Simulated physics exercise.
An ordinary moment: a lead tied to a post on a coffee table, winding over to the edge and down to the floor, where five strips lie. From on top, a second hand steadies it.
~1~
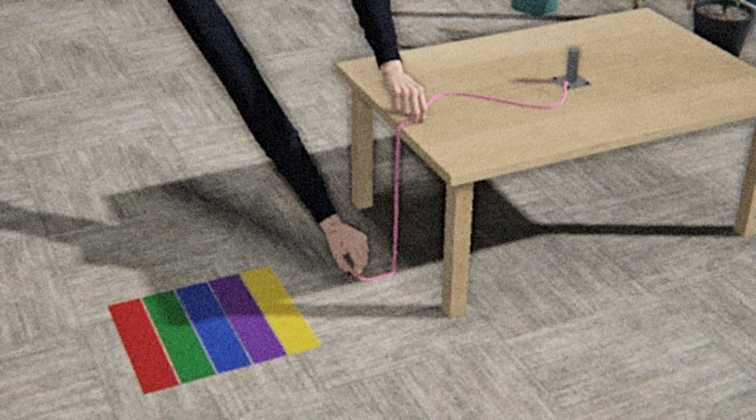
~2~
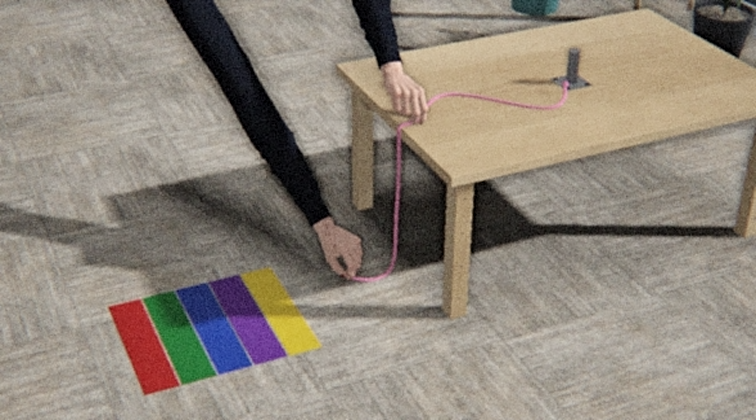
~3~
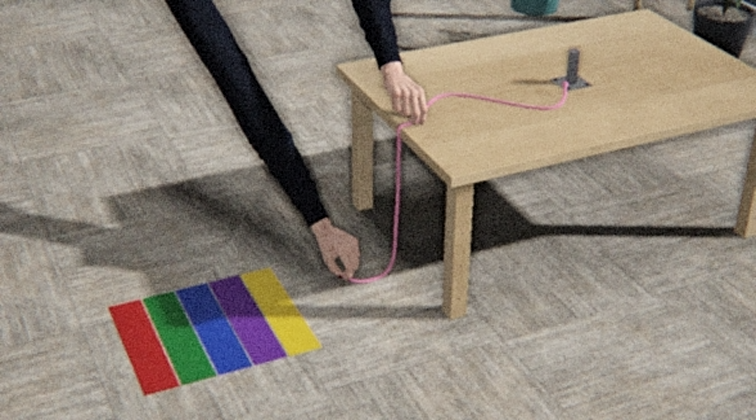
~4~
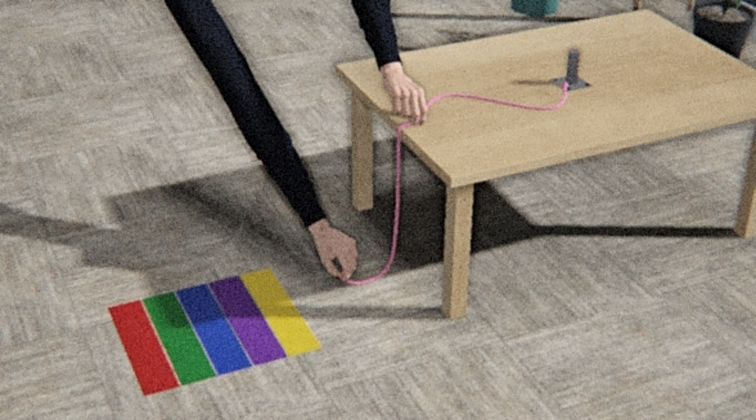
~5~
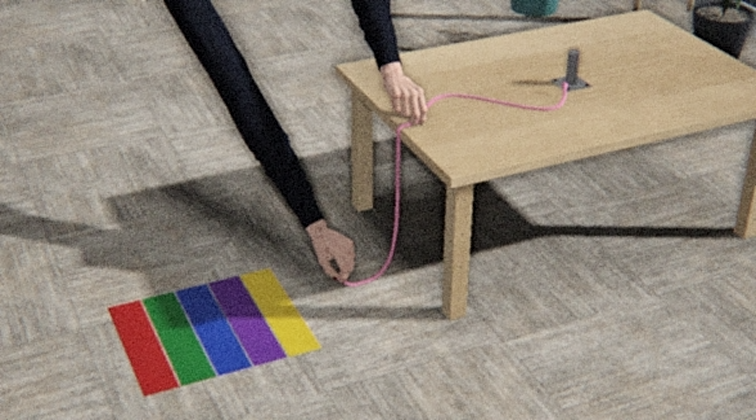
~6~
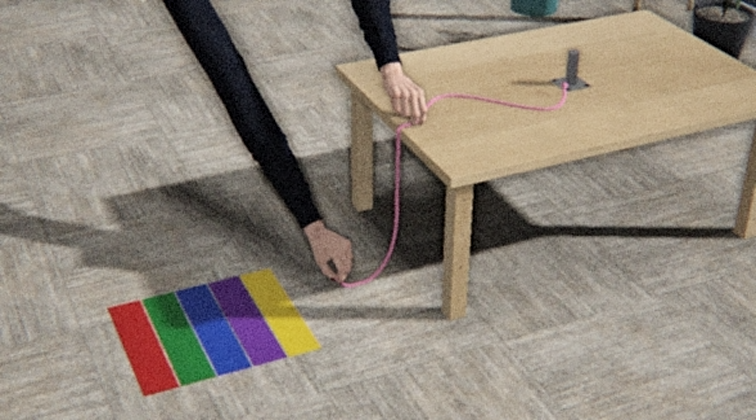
A hand holding the pink cord's end near the floor shifts slightly left.
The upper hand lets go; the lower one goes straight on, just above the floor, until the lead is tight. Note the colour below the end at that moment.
Colour below: Green.
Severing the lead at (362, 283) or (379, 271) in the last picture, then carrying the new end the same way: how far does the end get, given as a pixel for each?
One per try, the spots are (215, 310) and (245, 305).
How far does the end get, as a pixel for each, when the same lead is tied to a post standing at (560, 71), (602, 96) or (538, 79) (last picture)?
One per try, in order: (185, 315), (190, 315), (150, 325).
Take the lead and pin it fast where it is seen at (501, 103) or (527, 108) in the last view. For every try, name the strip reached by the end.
Try 1 - blue; try 2 - blue.
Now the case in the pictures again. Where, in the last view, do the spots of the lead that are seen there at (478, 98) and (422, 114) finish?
End: (447, 111) and then (377, 143).
Early on, end near (242, 303); over purple.
Midway, end near (197, 315); over blue.
At the end of the slack, end near (172, 321); over green. The end stops over the green strip.
